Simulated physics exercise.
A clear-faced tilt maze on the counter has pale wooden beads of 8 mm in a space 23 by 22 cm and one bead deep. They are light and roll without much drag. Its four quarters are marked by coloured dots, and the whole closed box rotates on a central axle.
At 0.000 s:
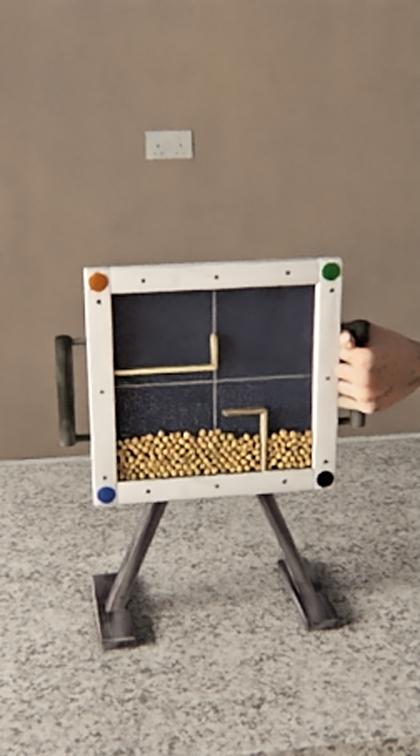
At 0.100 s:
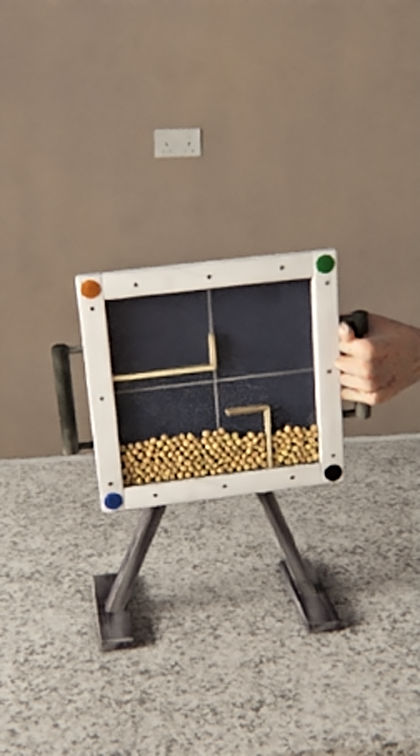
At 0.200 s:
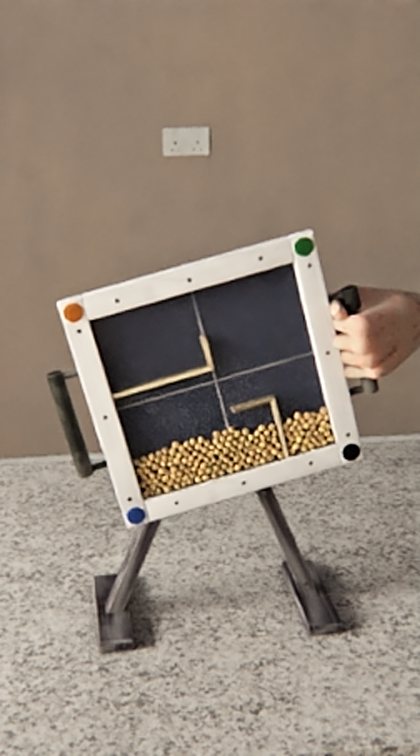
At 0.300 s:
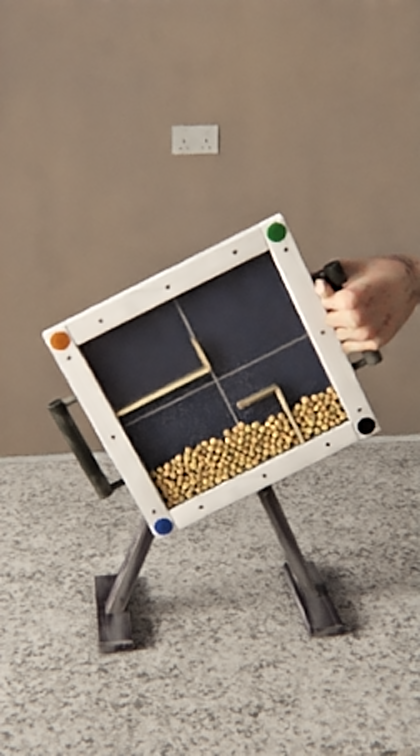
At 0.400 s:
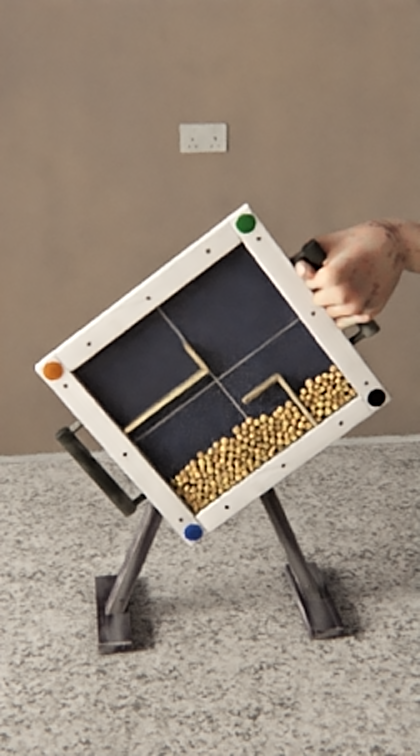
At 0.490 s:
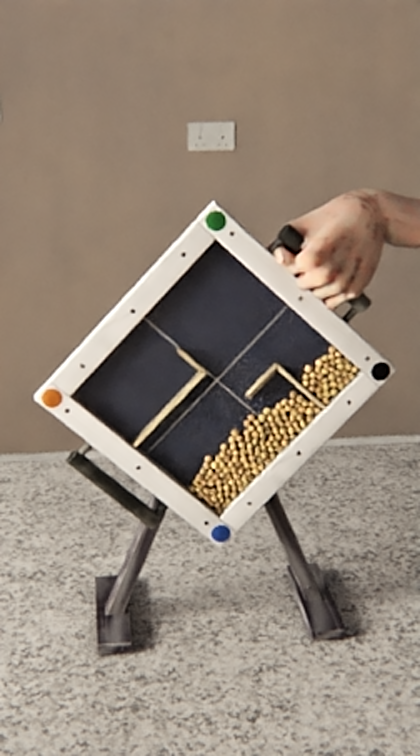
A square, clear-faced box of small pale beads rotates anticlockwise on its stand as a hand at the right turns it, the green corner rising to the top while the beads shift into a slope along the lower-right side.
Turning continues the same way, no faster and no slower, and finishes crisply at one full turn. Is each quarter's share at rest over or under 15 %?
Green quarter under, blue quarter over, orange quarter under, black quarter over 15 %.
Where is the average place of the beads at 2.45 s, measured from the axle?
Some 4 cm right and 8 cm below.
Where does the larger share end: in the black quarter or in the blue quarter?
It is the black quarter.
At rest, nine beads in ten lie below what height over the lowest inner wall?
Roughly 11 cm.
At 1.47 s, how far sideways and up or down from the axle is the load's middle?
Some 6 cm right and 2 cm below.
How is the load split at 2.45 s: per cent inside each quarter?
Green quarter: 75; blue quarter: 0; orange quarter: 5; black quarter: 20.
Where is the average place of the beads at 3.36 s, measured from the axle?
Some 8 cm right and 2 cm below.
After 1.47 s, it has turned 156°, the beads' middle is 6 cm right of and 2 cm below the axle; by quarter, green 10 %, blue 65 %, orange 25 %.
After 3.36 s, it has turned 360°, the beads' middle is 8 cm right of and 2 cm below the axle; by quarter, green 30 %, black 70 %.
Settled by 5.1 s, green 10 %, blue 20 %, orange 0 %, black 70 %.
